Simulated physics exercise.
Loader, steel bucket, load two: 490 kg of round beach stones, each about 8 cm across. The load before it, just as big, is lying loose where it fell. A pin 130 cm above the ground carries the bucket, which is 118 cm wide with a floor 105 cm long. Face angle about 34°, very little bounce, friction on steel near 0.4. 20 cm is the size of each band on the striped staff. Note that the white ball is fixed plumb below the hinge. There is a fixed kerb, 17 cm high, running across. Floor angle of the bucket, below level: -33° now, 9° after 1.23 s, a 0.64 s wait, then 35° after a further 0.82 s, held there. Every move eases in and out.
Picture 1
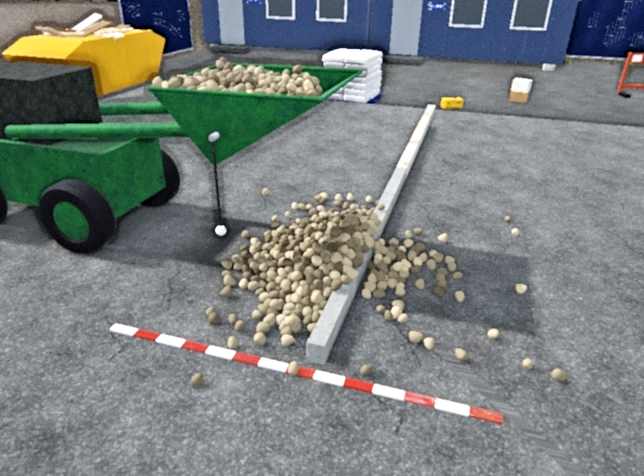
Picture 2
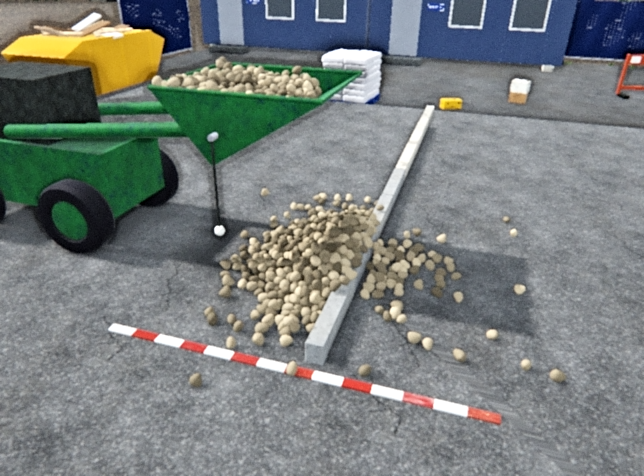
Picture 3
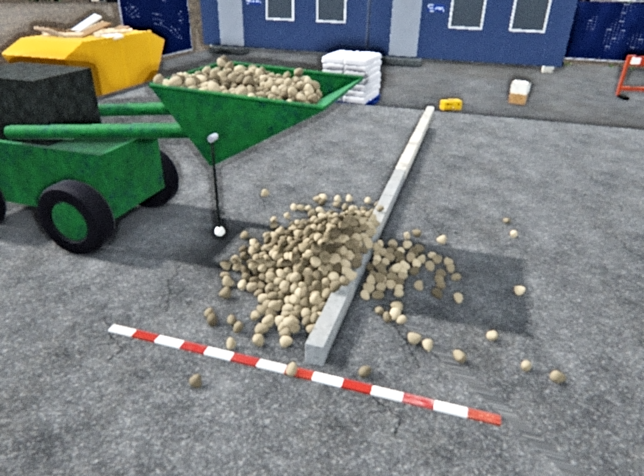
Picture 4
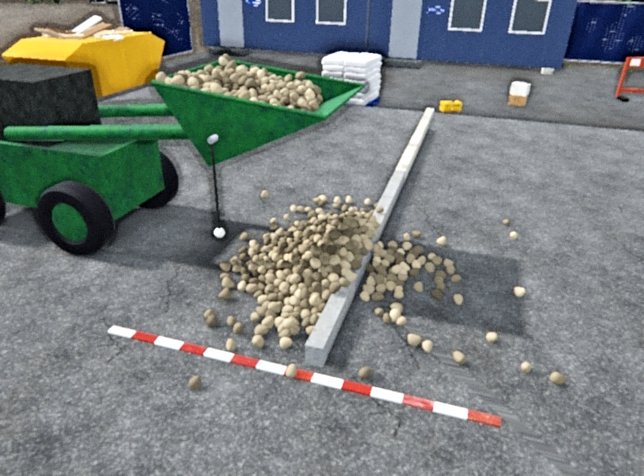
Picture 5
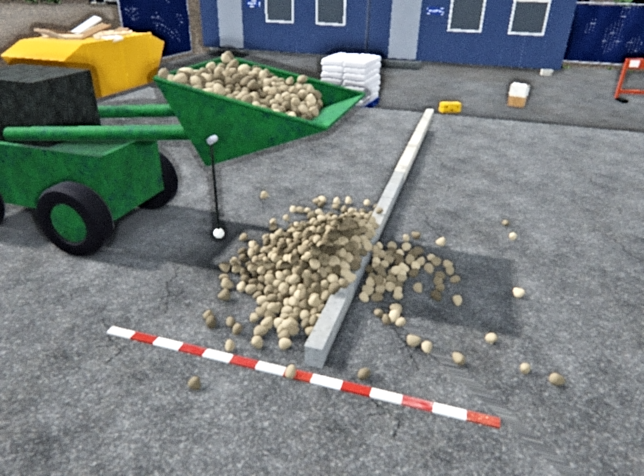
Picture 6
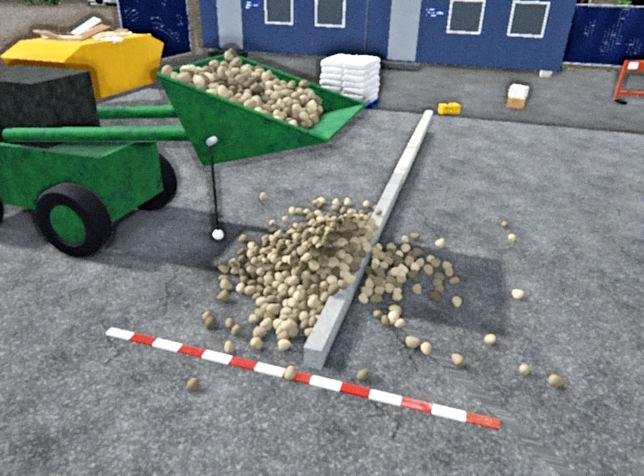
A green bucket full of rounded stones, held out by a green machine on the left, slowly tilted its right end downward, while the loose stones heaped around the pale kerb below stayed still.
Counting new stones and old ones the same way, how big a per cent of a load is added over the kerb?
74 per cent, roughly.
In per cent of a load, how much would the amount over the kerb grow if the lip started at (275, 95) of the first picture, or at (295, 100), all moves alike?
Around 20 and 40 percent respectively.
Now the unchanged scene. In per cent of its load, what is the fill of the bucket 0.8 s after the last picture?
It holds some 100 per cent.
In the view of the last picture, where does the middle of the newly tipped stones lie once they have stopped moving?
Their centre ends up near (387, 263).
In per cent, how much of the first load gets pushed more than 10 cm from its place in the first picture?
About 15 %.
Then, 0.4 s after the last picture the floor is at 2°; in per cent of one load, 100 in the bucket, 88 on this side of the kerb, 12 over the kerb; the foremost stones are at (502, 303).
Then, 0.8 s after the last picture the floor is at 9°; in per cent of one load, 100 in the bucket, 88 on this side of the kerb, 12 over the kerb; the foremost stones are at (502, 303).
Then, 2.6 s after the last picture the floor is at 35°; in per cent of one load, 7 in the bucket, 128 on this side of the kerb, 64 over the kerb; the foremost stones are at (520, 301).
Then, 5.3 s after the last picture the floor is at 35°; in per cent of one load, 0 in the bucket, 114 on this side of the kerb, 86 over the kerb; the foremost stones are at (542, 313). Net gain over the kerb, 74.
